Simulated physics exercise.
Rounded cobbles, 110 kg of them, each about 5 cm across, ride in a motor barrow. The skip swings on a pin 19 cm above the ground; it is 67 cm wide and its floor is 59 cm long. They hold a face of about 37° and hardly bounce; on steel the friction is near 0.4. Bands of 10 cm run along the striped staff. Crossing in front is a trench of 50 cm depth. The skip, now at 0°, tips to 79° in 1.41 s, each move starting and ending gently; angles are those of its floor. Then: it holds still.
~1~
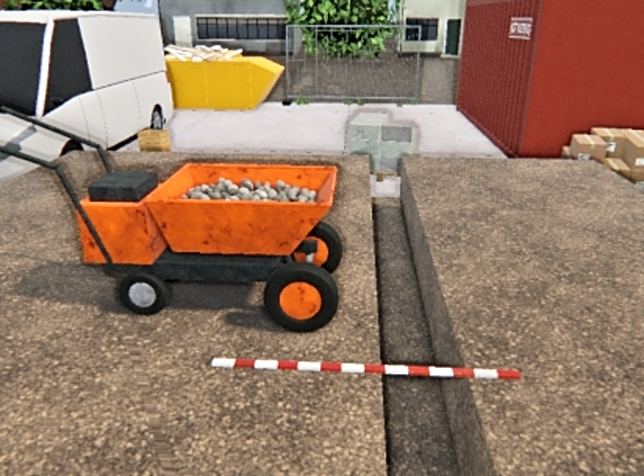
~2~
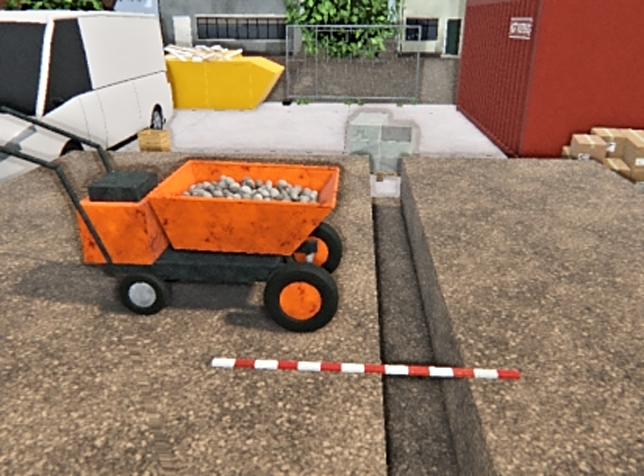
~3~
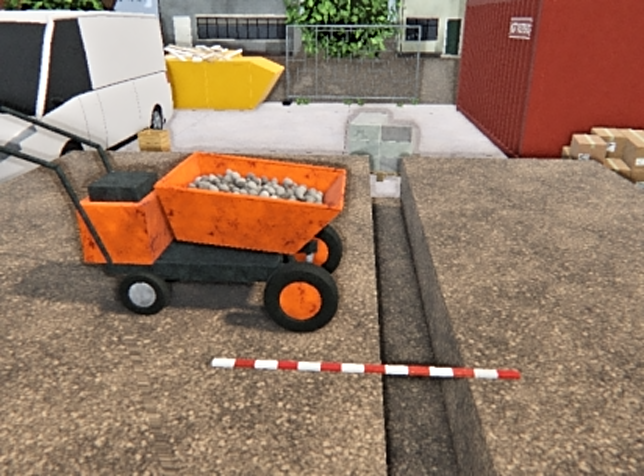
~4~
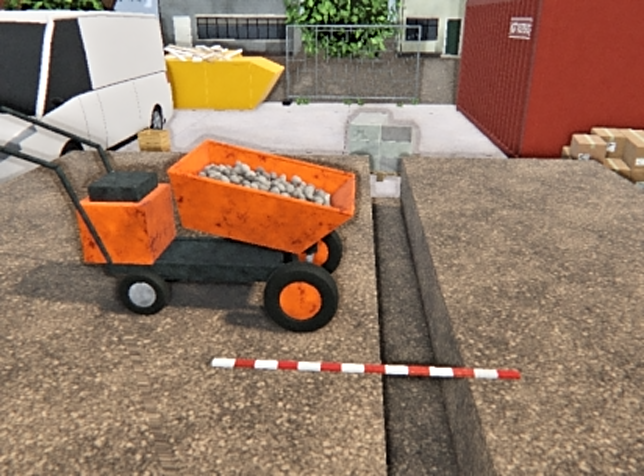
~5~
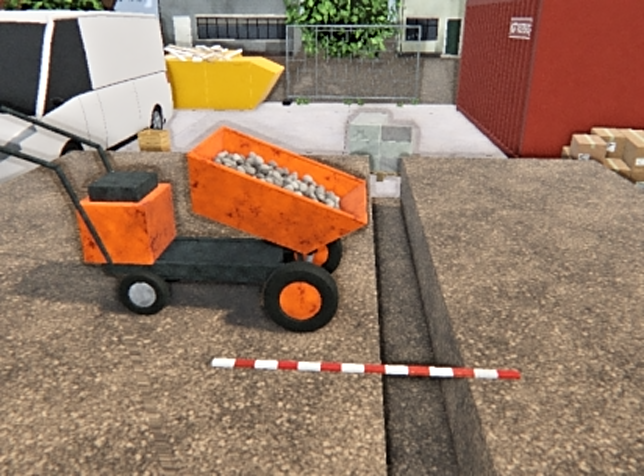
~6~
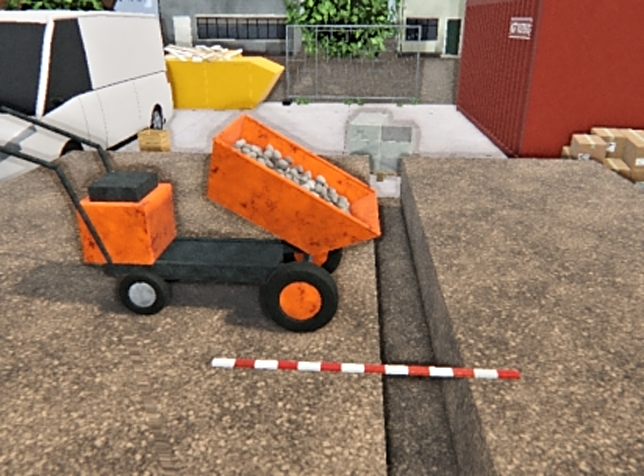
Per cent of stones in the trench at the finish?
About 77 %.
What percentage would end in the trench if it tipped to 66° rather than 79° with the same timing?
Expect roughly 80 per cent.
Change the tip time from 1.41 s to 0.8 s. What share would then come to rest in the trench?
It would be near 65 per cent.
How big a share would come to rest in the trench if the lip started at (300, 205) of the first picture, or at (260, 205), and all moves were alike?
First spot about 100, second spot about 70 per cent.
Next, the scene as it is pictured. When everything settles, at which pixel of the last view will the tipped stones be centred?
The tipped stones centre close to (423, 367).
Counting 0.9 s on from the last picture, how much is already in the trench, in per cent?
Around 45 per cent of it, at that instant.
Then, 0.5 s after the last picture the floor is at 67°, 100 % in the skip; the foremost stones are at (404, 256).
Then, 0.9 s after the last picture the floor is at 79°, 36 % in the skip, 47 % in the trench, 17 % past the trench; the foremost stones are at (515, 308).
Then, 1.3 s after the last picture the floor is at 79°, 8 % in the skip, 68 % in the trench, 24 % past the trench; the foremost stones are at (590, 314).
Then, 3.2 s after the last picture the floor is at 79°, 0 % in the skip, 77 % in the trench, 23 % past the trench; the foremost stones are at (628, 312).
